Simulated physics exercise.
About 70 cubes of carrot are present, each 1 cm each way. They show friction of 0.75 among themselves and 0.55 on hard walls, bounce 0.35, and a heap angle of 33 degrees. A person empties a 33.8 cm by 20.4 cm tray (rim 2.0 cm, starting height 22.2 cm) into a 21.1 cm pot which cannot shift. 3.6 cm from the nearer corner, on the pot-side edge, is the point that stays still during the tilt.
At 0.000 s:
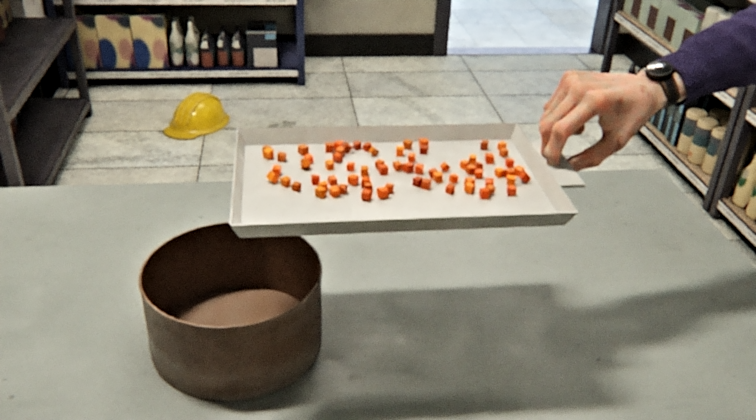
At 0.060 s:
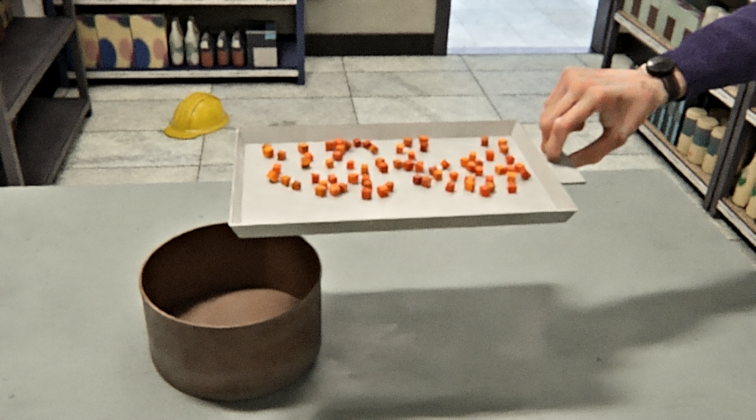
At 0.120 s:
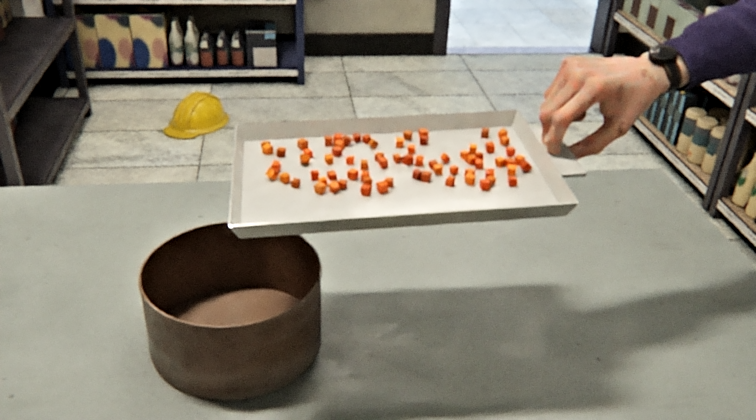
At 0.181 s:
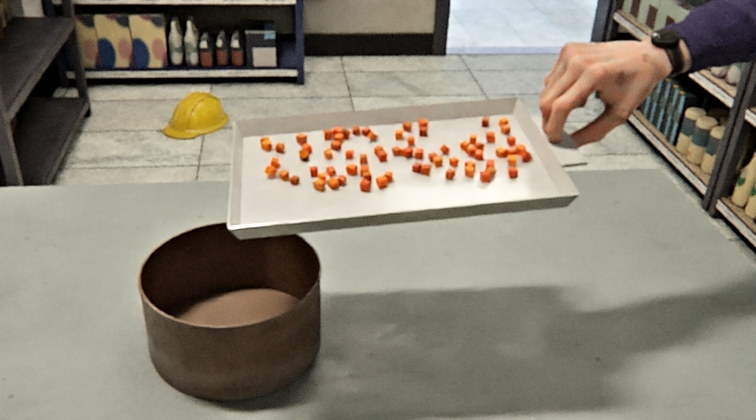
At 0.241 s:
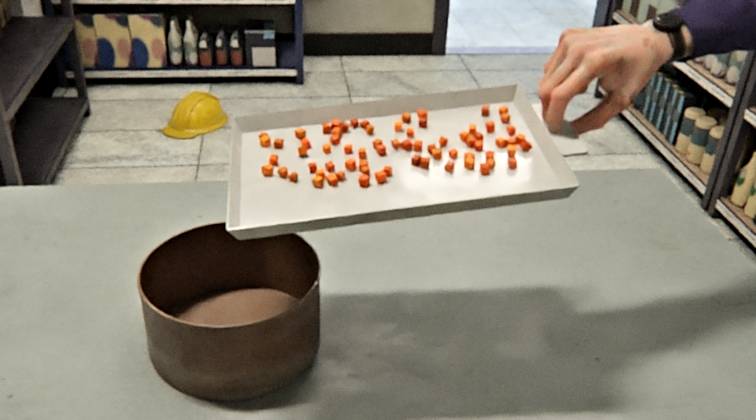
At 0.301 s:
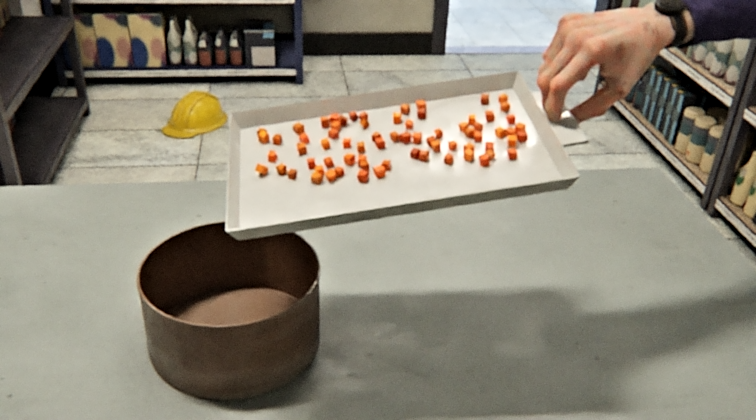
A white tray scattered with small orange carrot cubes began level, then a hand gripping its right end slowly raised that side, slanting it down toward the brown pot at lower left.
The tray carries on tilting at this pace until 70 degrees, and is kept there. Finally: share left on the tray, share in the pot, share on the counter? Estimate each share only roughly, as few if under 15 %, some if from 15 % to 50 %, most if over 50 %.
Roughly: Left on the tray some, pot few, counter most.
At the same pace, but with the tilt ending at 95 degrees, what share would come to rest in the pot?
You'd end up with some 10 % in the pot.
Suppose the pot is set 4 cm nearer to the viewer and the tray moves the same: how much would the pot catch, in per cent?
Then about 30 per cent.
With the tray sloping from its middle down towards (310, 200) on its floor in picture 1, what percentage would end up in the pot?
That comes to around 20 per cent.
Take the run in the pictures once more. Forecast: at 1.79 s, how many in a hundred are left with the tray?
Something like 35 percent, roughly.
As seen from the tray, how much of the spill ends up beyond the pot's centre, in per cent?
Estimate: Roughly 90 per cent of the pieces.
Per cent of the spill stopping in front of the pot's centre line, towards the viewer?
Roughly 100 percent of the spill.
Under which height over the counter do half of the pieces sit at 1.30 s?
Roughly 22 centimetres.
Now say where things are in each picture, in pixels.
Tray tilt 0 degrees, front corners at (239, 220) and (568, 208); middle of the pieces at (397, 166); pot at (232, 269), in the first frame.
Tray tilt 1 degrees, front corners at (239, 220) and (568, 206); middle of the pieces at (398, 164), in the second frame.
Tray tilt 3 degrees, front corners at (238, 221) and (569, 199); middle of the pieces at (397, 158), in the third frame.
Tray tilt 6 degrees, front corners at (237, 222) and (569, 190), lowest corner left front; middle of the pieces at (397, 151), in the fourth frame.
Tray tilt 8 degrees, front corners at (236, 223) and (569, 181), lowest corner left front; middle of the pieces at (396, 144), in the fifth frame.
Tray tilt 11 degrees, front corners at (235, 224) and (569, 172), lowest corner left front; middle of the pieces at (395, 137); pot at (230, 268). Its pace works out near 45 degrees a second, in the sixth frame.
After 0.90 s, tilt 39 degrees; the tray holds 100 %, the pot 0 %.
Then, at 1.30 s, tilt 57 degrees; the tray holds 55 %, the pot 0 %.
Then, at 1.79 s, tilt 70 degrees; the tray holds 35 %, the pot 0 %.
By 2.8 s all is still; tray 35 %, pot 0 %, counter 65 %.
